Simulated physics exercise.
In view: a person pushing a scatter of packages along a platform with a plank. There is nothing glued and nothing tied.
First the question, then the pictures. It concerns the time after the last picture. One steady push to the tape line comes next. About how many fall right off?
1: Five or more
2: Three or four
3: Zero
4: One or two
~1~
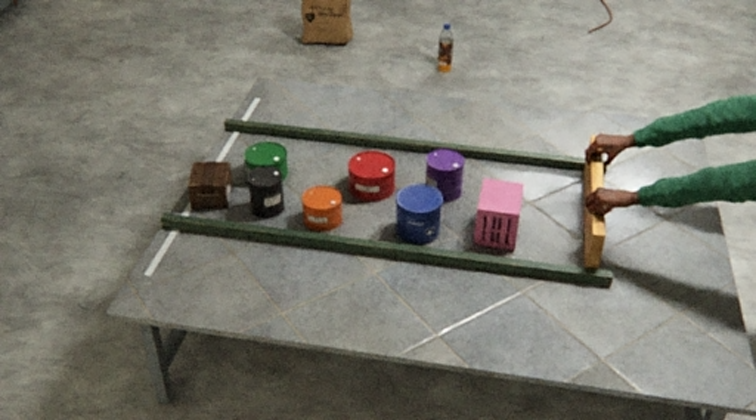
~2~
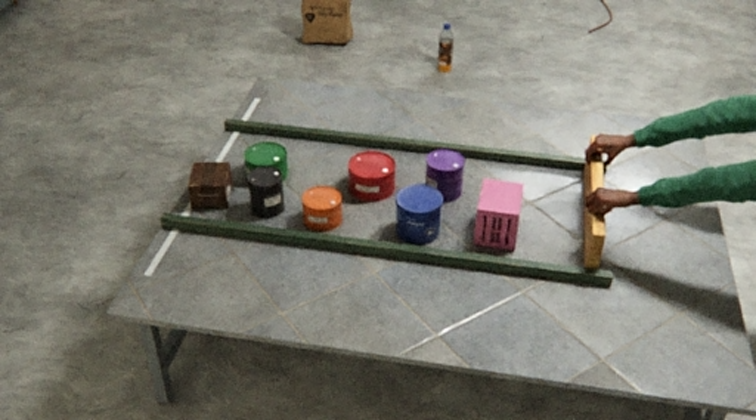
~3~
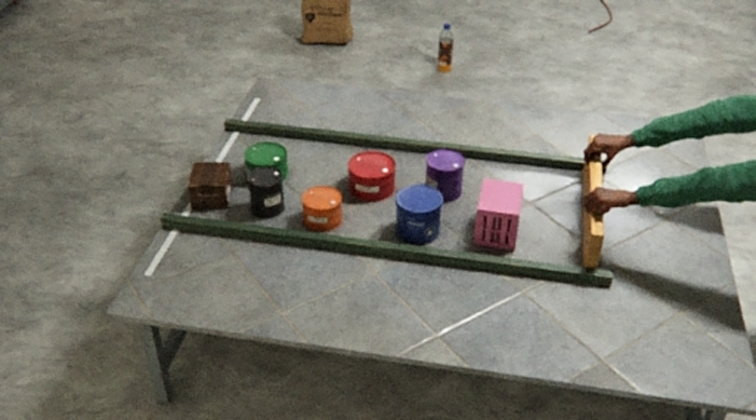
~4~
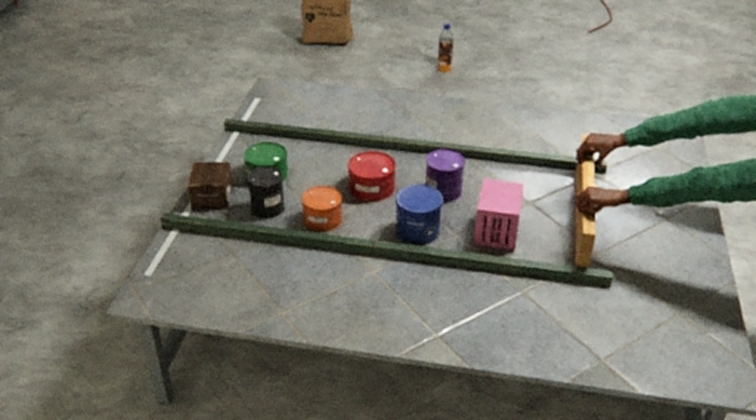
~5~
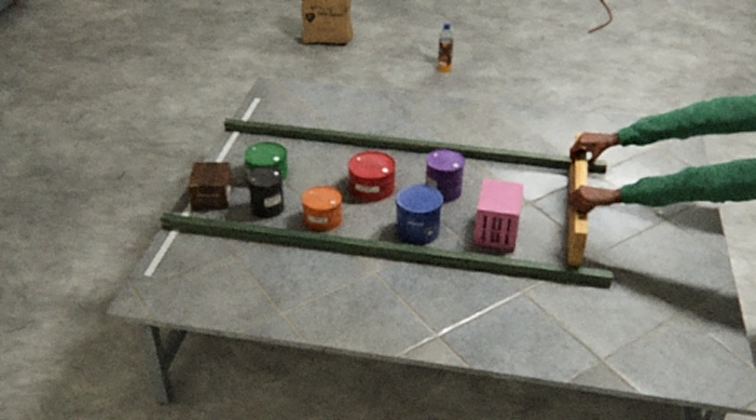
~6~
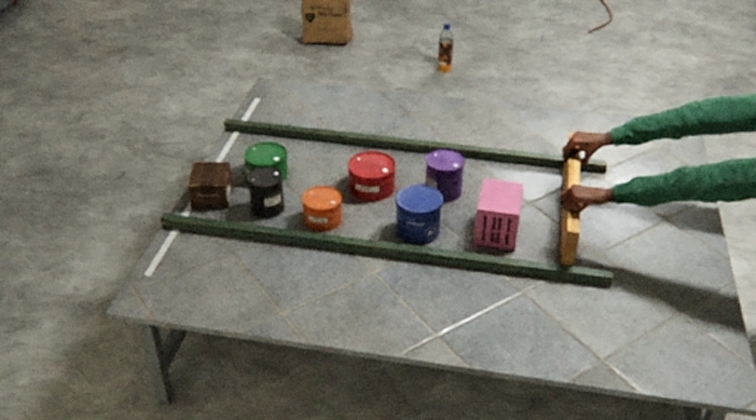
The answer is 1.
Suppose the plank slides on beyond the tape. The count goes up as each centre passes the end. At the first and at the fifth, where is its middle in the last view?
The middle is near (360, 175) first and near (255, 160) after.
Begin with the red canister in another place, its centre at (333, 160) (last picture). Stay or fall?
Started there, the object drops over the edge.
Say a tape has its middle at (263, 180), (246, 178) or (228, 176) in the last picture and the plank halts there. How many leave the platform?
Try by try, 4, 6 and 6.
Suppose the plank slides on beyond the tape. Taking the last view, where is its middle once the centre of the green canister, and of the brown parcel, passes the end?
Green canister: (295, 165); brown parcel: (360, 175).
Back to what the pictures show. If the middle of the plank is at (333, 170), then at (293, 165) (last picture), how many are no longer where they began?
The number moved is 8 and then 8.
Soon after, none off yet; brown parcel at rest near (211, 185); green canister at rest near (266, 164); black canister at rest near (266, 193).
In the end, the number that fall off is five or more; gone, pink crate, purple canister, blue pail, red canister, orange canister, black canister, green canister and brown parcel.
